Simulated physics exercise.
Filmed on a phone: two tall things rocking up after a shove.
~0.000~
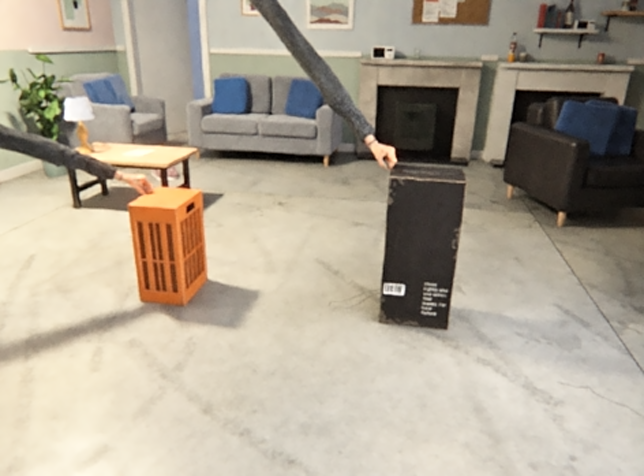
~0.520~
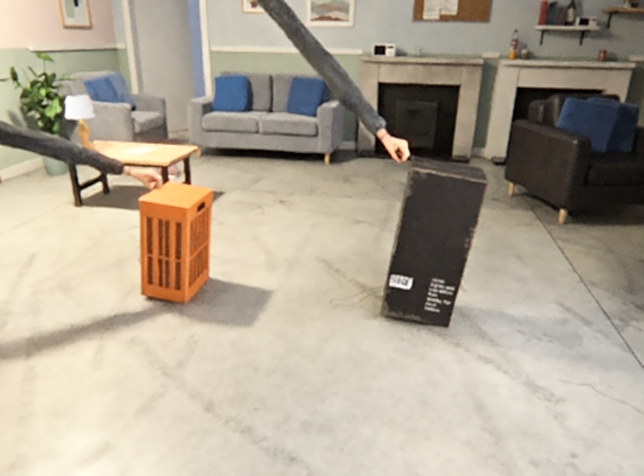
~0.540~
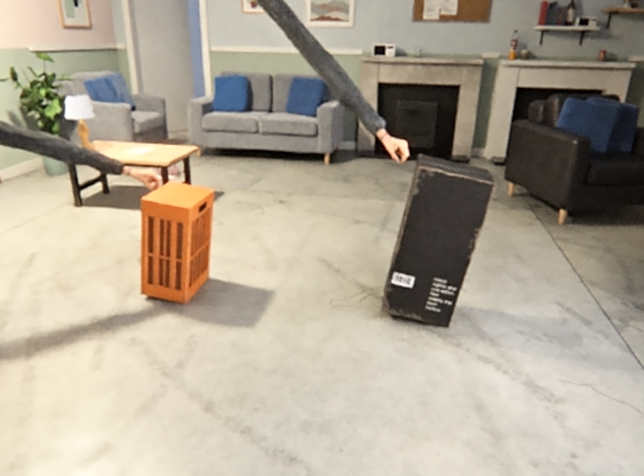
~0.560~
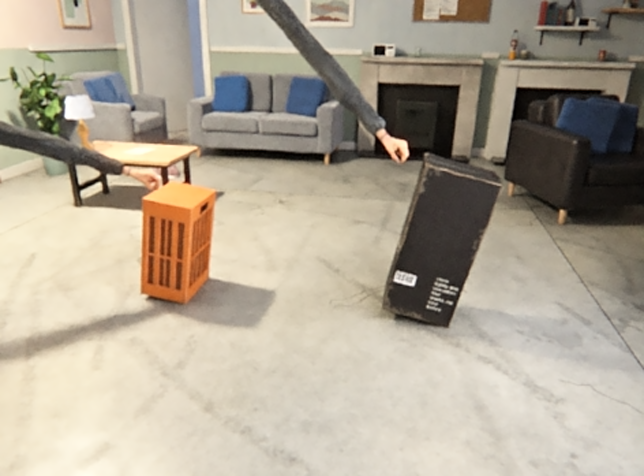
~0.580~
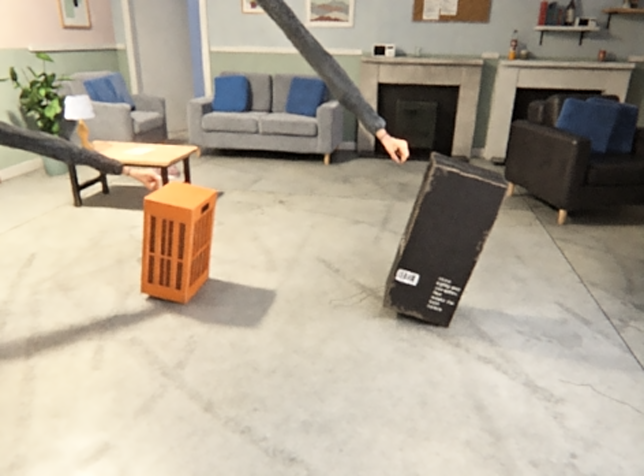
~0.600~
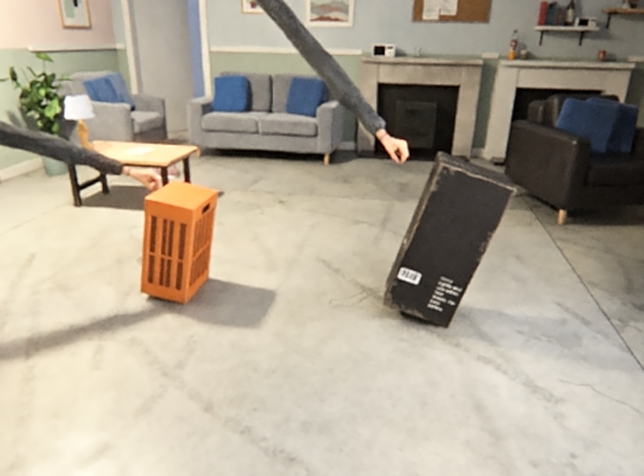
In the video, two hands push an orange crate on the left and a tall black box on the right; the crate leans slightly to the right, while the box leans further right, away from the hand beside it.
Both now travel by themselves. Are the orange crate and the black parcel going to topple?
As it turns out, the orange crate rocks back upright and the black parcel falls over.
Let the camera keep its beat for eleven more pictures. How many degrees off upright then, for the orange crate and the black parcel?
Roughly 4° and 40°.
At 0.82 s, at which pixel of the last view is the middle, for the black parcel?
Around (477, 245).
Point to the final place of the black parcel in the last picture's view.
At about (531, 293).
By 0.82 s, orange crate 5° off upright near (175, 242); black parcel 38° off upright near (477, 245).
By 1.02 s, orange crate 4° off upright near (168, 242); black parcel 67° off upright near (514, 267).
When it is over (1.9 s), the orange crate returns to its base, near (172, 243); the black parcel goes down on its side, near (531, 293).
